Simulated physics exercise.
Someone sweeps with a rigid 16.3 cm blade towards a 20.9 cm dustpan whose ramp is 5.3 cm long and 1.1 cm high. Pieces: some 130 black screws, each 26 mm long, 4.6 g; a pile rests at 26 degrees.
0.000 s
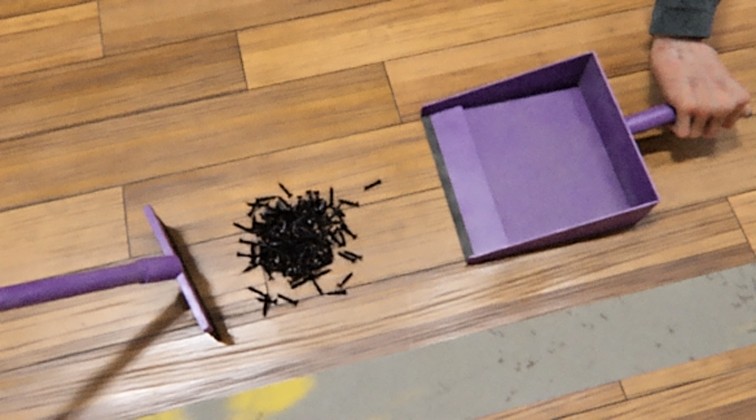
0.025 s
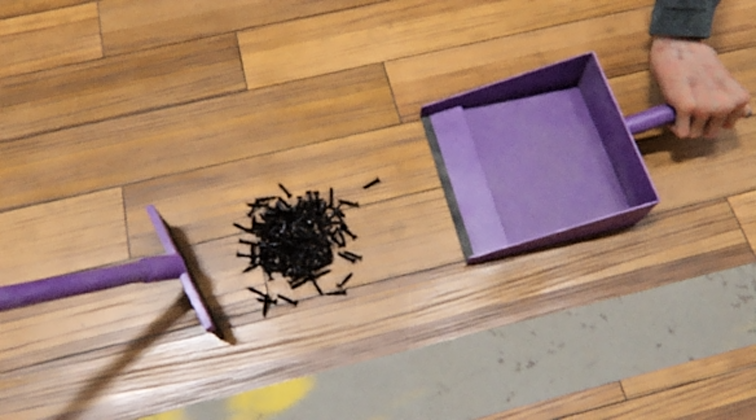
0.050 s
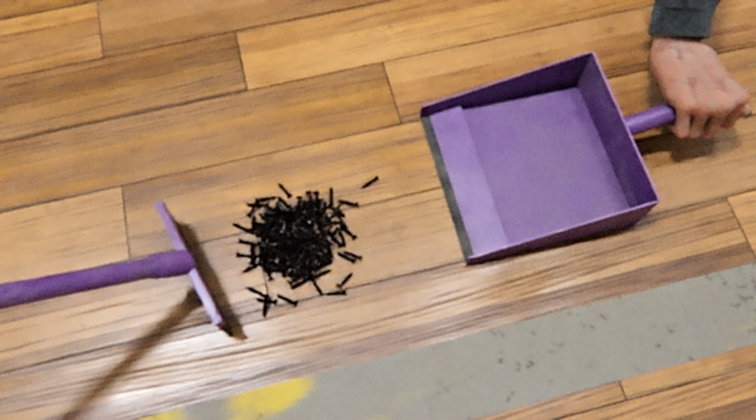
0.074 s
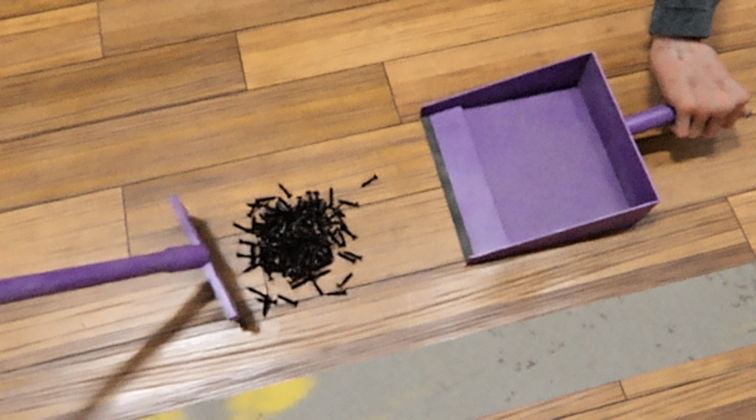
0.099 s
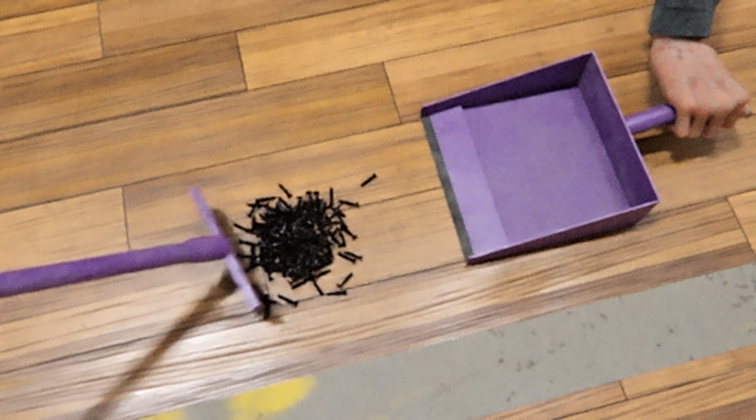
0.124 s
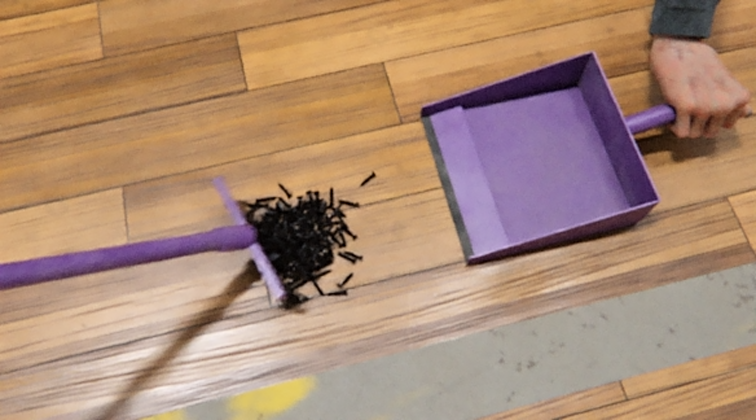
A purple blade on a long handle slid rightward across the wooden floor and pressed into the near edge of a pile of small black screws, while a hand held a purple dustpan still.
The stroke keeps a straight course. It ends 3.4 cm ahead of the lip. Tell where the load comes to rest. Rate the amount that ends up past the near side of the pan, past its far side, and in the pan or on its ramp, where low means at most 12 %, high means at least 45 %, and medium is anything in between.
Near side - low, far side - low, pan - high.
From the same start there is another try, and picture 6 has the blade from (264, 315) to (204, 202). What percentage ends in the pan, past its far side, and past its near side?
Final per cent - pan 25, far 5, near 0.
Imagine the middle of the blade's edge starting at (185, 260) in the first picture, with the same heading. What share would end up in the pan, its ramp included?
The pan and its ramp would take some 55 per cent.
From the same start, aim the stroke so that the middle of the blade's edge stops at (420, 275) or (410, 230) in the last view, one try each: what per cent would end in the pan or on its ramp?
Close to 30 and 55 percent, in that order.
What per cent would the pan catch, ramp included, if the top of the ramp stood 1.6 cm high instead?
55 %.
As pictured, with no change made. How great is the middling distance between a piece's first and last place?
Around 24 centimetres.
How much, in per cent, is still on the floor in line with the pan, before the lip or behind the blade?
Roughly 30 in a hundred.
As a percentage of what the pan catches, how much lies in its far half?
I'd put it at around 70 per cent.
After 0.22 s, middle of the blade 13 cm from the lip; 0 % over the lip, far side 0 %, near side 0 %.
Then, at 0.28 s, middle of the blade 8 cm from the lip; 0 % over the lip, far side 0 %, near side 0 %.
After 0.49 s, middle of the blade 6 cm from the lip; 65 % over the lip, far side 5 %, near side 0 %.
At rest (1.6 s), near side 0 %, far side 5 %, pan 65 %, in front of the lip or behind the blade 30 %.
